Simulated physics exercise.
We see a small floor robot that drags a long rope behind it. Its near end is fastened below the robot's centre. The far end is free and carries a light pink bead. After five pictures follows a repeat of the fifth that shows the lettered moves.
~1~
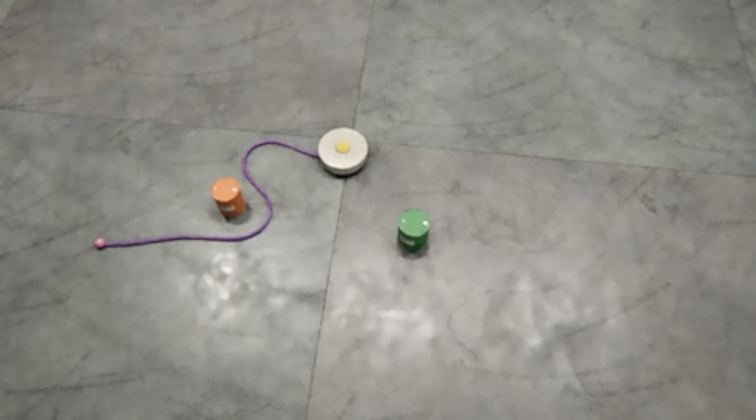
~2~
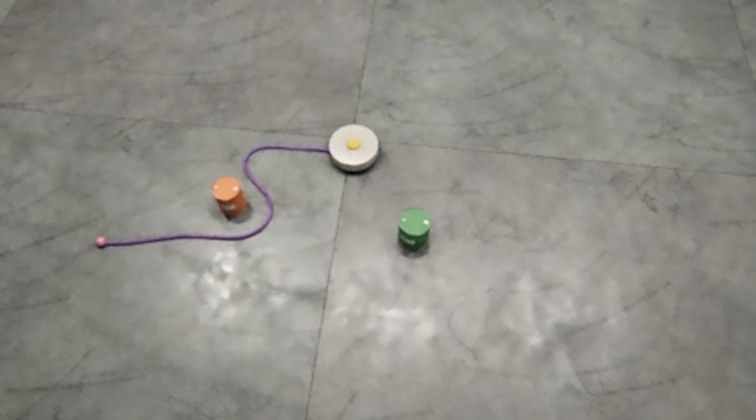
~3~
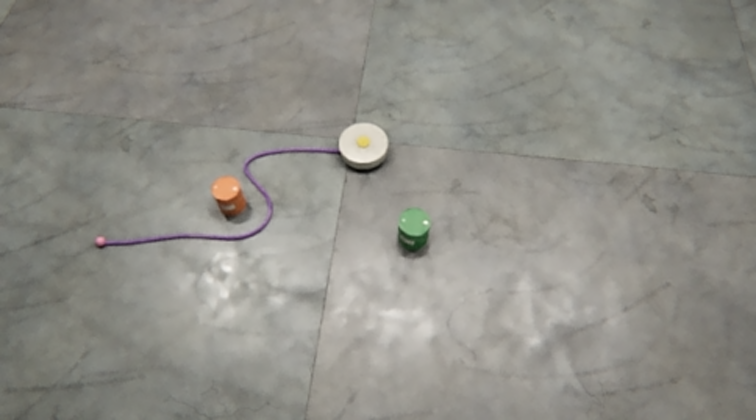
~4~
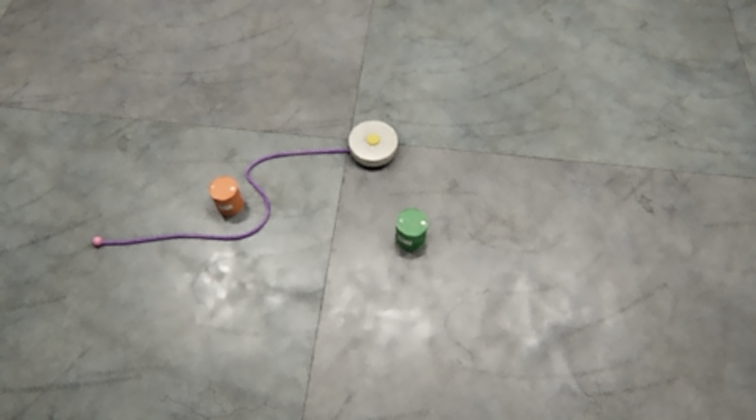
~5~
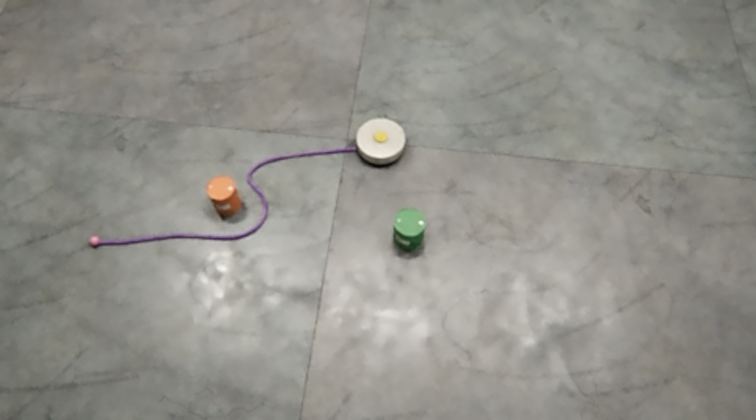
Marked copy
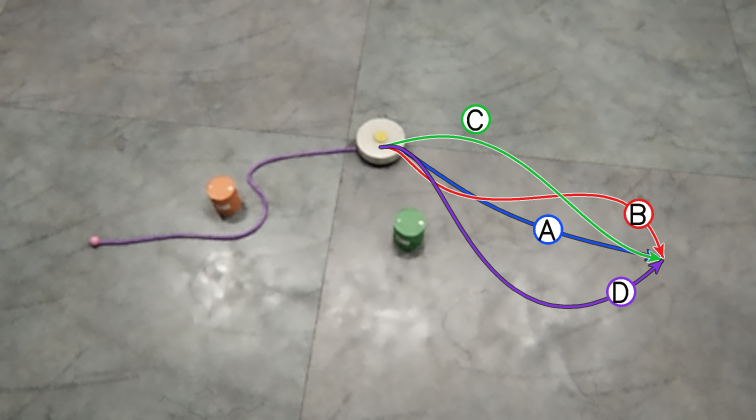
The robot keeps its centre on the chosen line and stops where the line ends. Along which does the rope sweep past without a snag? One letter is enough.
Only B misses them all.
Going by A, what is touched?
It meets the green keg.
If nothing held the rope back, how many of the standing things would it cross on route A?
It sweeps one.
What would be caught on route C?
It is the orange keg.
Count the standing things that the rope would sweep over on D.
In all, one.
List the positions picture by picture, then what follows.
Orange keg (229, 197); robot (343, 152); free end (100, 243), in the first picture.
Robot (354, 149); free end (101, 242), in the second picture.
Robot (364, 147); orange keg (229, 196), in the third picture.
Robot (373, 144); green keg (411, 230), in the fourth picture.
Robot (381, 142); free end (94, 241); green keg (409, 229); orange keg (224, 196), in the fifth picture.
On the marked copy, A from (381, 147) via (506, 213) to (659, 258); B from (381, 147) via (525, 199) to (663, 257); C from (381, 147) via (524, 166) to (661, 259); D from (381, 147) via (493, 271) to (662, 261).
Taking B. A third of the way, robot (483, 194), middle of the rope (295, 211), free end (106, 241).
Two thirds of the way, robot (607, 192), middle of the rope (420, 208), free end (236, 223).
When it is over, robot (668, 255), middle of the rope (473, 210), free end (290, 218); nothing has been touched.
As for the rest, A meets the green keg; C meets the orange keg; D meets the green keg.
